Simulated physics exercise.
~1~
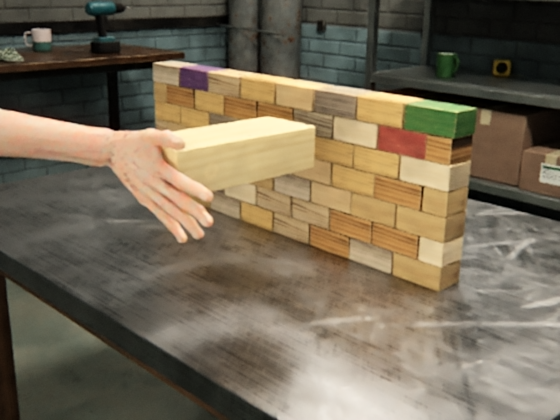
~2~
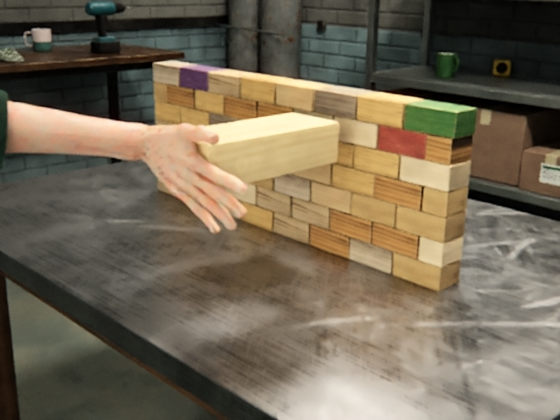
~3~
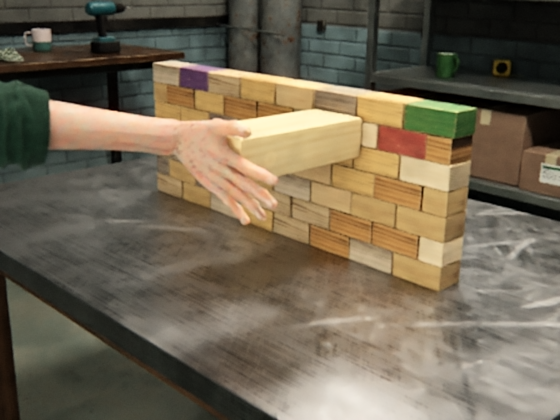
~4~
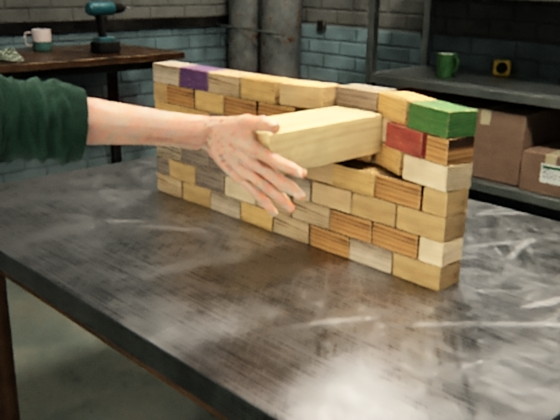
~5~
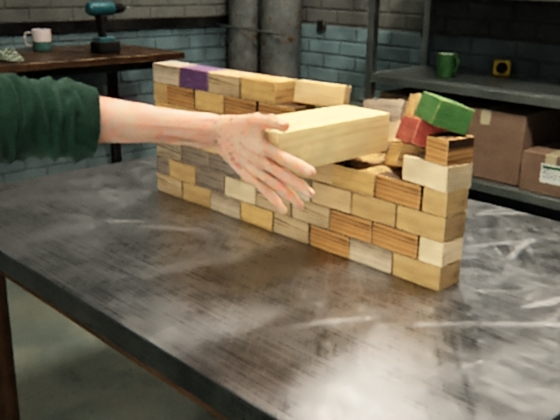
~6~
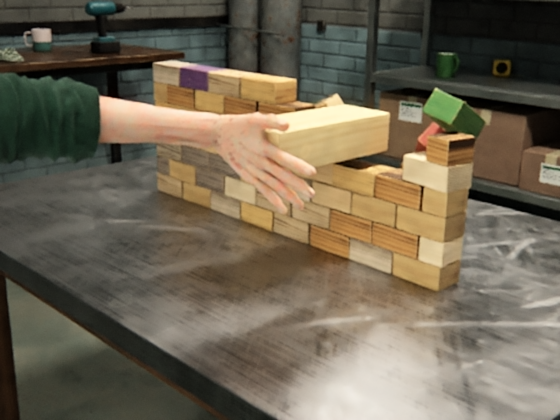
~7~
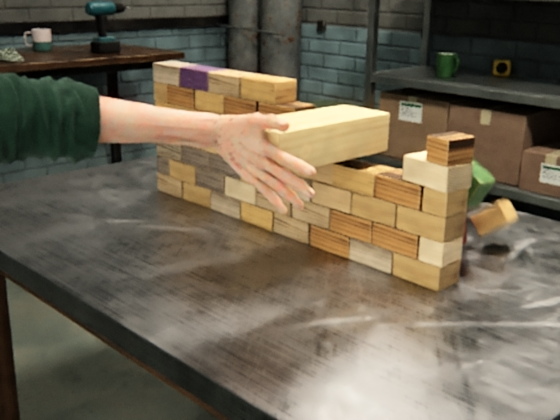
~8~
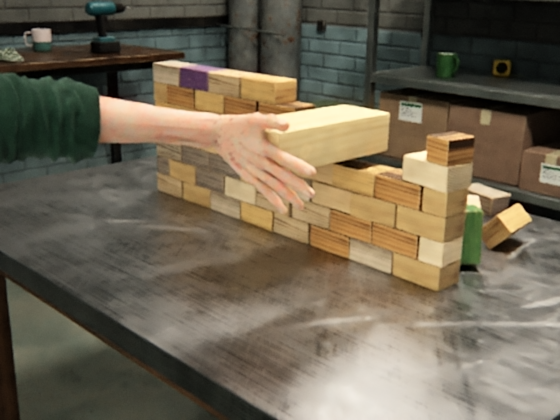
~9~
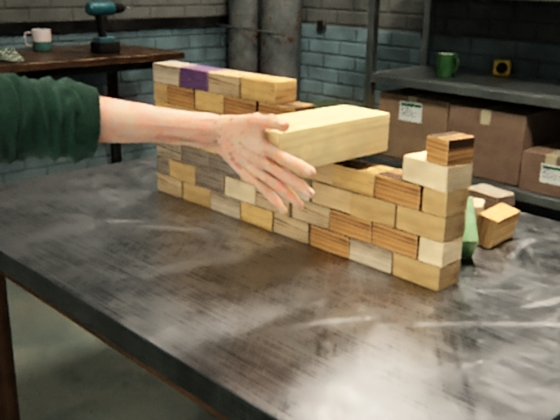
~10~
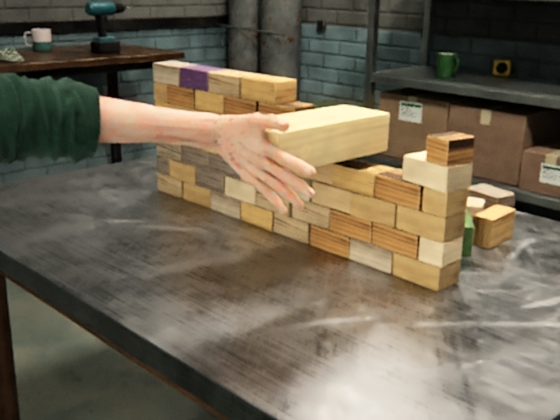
A hand in a green sleeve pushed a long wooden block into a wall of small wooden blocks, knocking the red and green ones and several others off the back near the right end, while the purple block and most of the wall stayed standing.
